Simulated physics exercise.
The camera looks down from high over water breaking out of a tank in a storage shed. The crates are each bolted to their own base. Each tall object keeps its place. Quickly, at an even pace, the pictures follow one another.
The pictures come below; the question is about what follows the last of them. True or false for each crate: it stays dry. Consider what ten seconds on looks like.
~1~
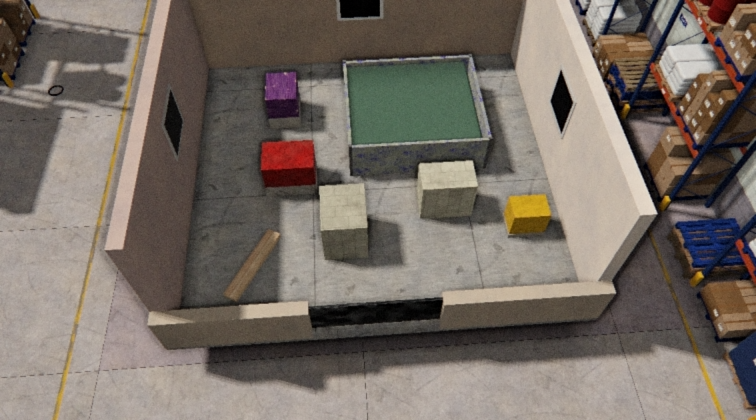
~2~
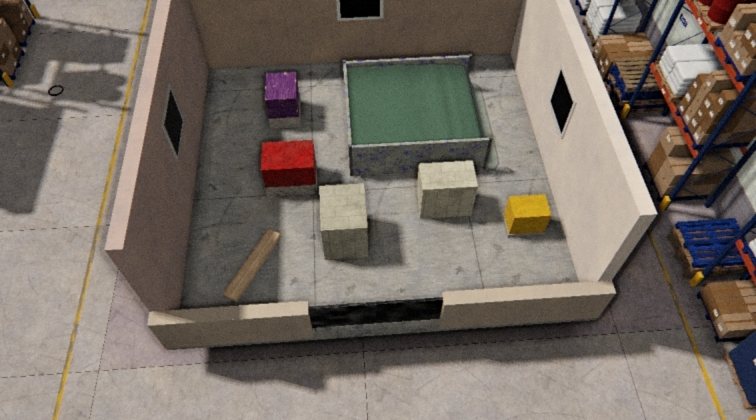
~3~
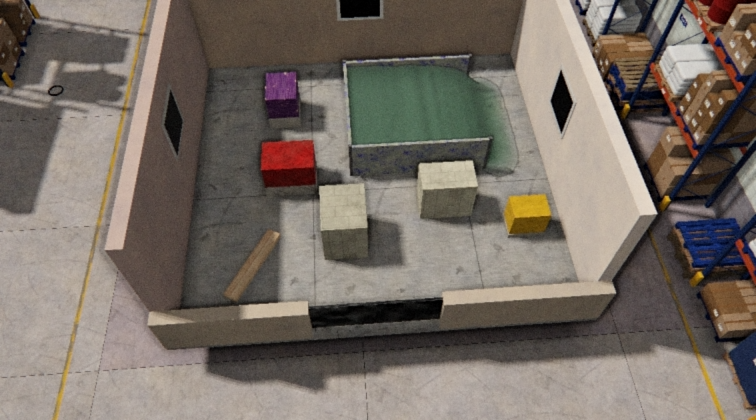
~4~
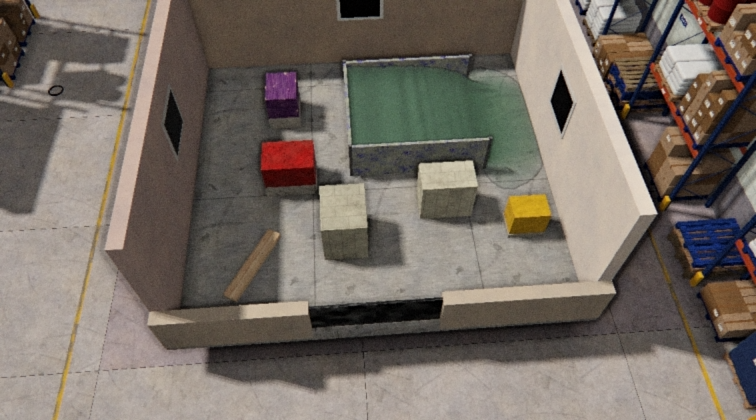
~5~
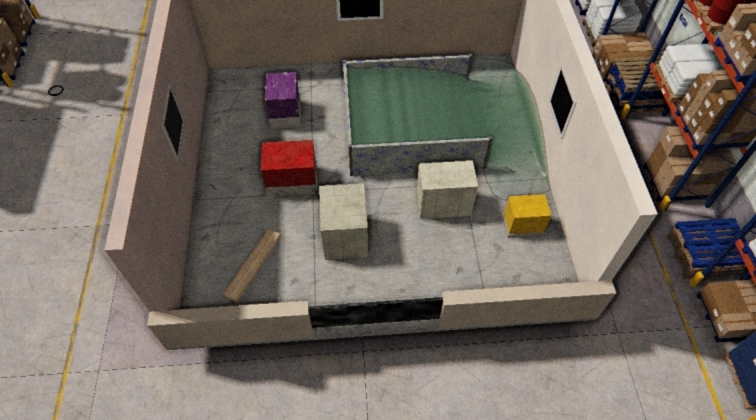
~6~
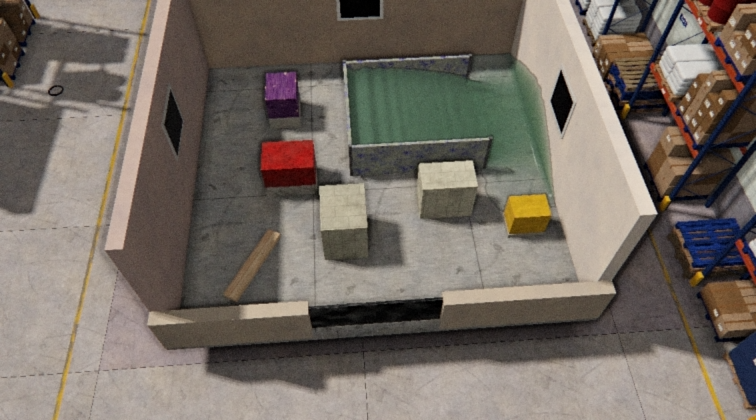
Red crate: True, it stays dry; purple crate: True, it stays dry; yellow crate: False, it gets wet.
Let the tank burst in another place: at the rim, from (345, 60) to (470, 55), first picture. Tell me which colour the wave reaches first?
My pick is the one in purple.
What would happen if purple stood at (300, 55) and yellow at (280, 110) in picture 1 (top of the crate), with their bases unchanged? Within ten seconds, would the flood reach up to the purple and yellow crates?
Result - purple crate is inundated, yellow crate is inundated.
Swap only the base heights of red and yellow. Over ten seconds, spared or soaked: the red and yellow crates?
After the swap, red is flooded while yellow is flooded.
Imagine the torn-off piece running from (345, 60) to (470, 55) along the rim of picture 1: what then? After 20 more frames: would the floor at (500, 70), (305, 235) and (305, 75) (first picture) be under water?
Point by point: Drenched, unwetted, drenched.
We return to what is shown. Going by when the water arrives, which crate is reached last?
I say the crate marked red.
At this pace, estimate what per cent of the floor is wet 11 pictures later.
My estimate is near 30 per cent.
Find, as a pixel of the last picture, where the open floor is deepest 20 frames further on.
I'd put it around (210, 68).
A moment on, water covers 15 % of the floor; the red crate not reached, the purple crate not reached, the yellow crate water round its plinth.
Next, water covers 30 % of the floor; the red crate not reached, the purple crate not reached, the yellow crate water round its plinth.
Then, water covers 60 % of the floor; the red crate not reached, the purple crate water round its plinth, the yellow crate water round its plinth.
Later, water covers 95 % of the floor; the red crate water round its plinth, the purple crate water round its plinth, the yellow crate water round its plinth.
In the end, water covers 100 % of the floor; the red crate stayed above the water, the purple crate stayed above the water, the yellow crate was topped.
